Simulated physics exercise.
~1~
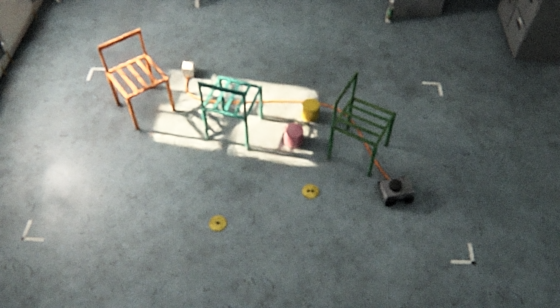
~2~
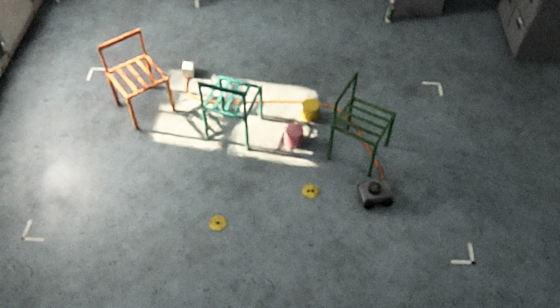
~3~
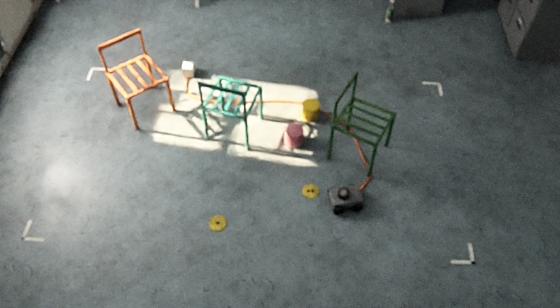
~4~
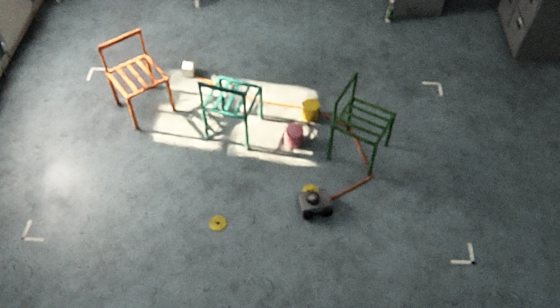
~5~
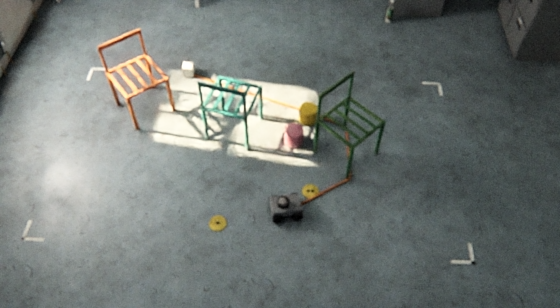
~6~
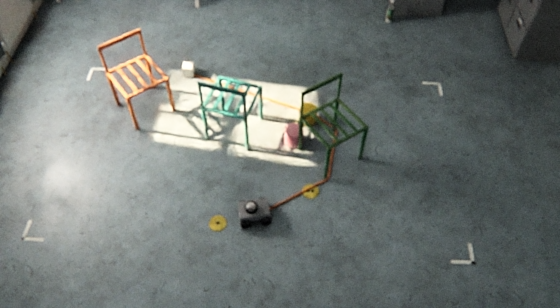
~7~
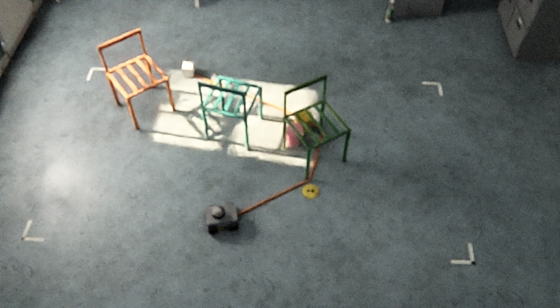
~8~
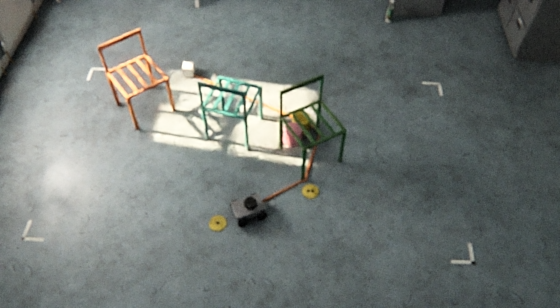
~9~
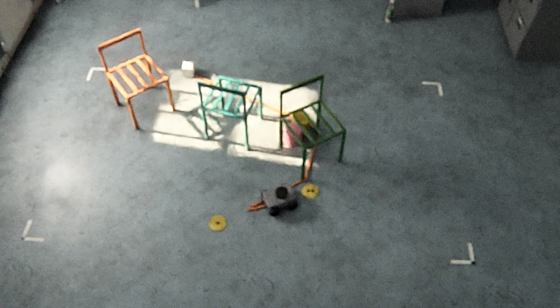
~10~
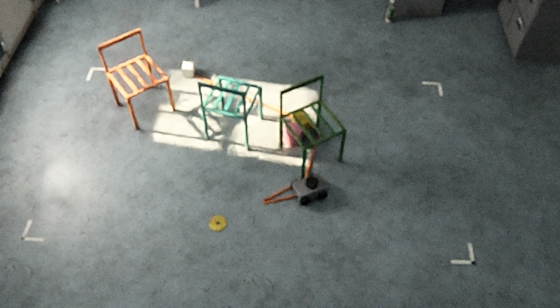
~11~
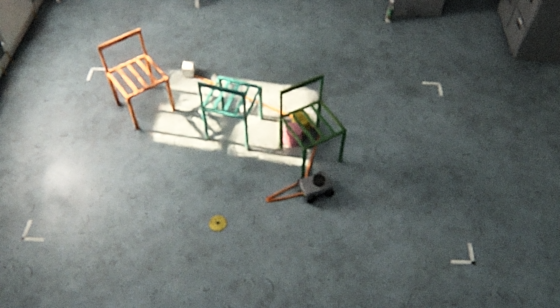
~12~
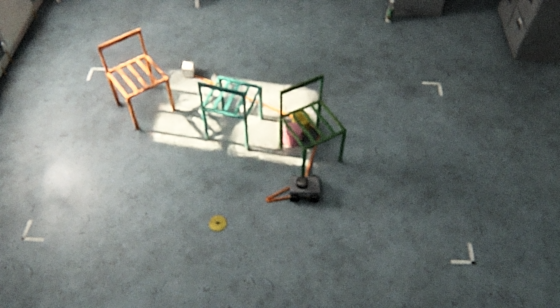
A little cart trailing an orange lead drove left across the grey floor, and the tightening lead dragged the green chair left against the yellow tub, nudging it; then the cart rolled back right and stopped near the chair, its lead slack.
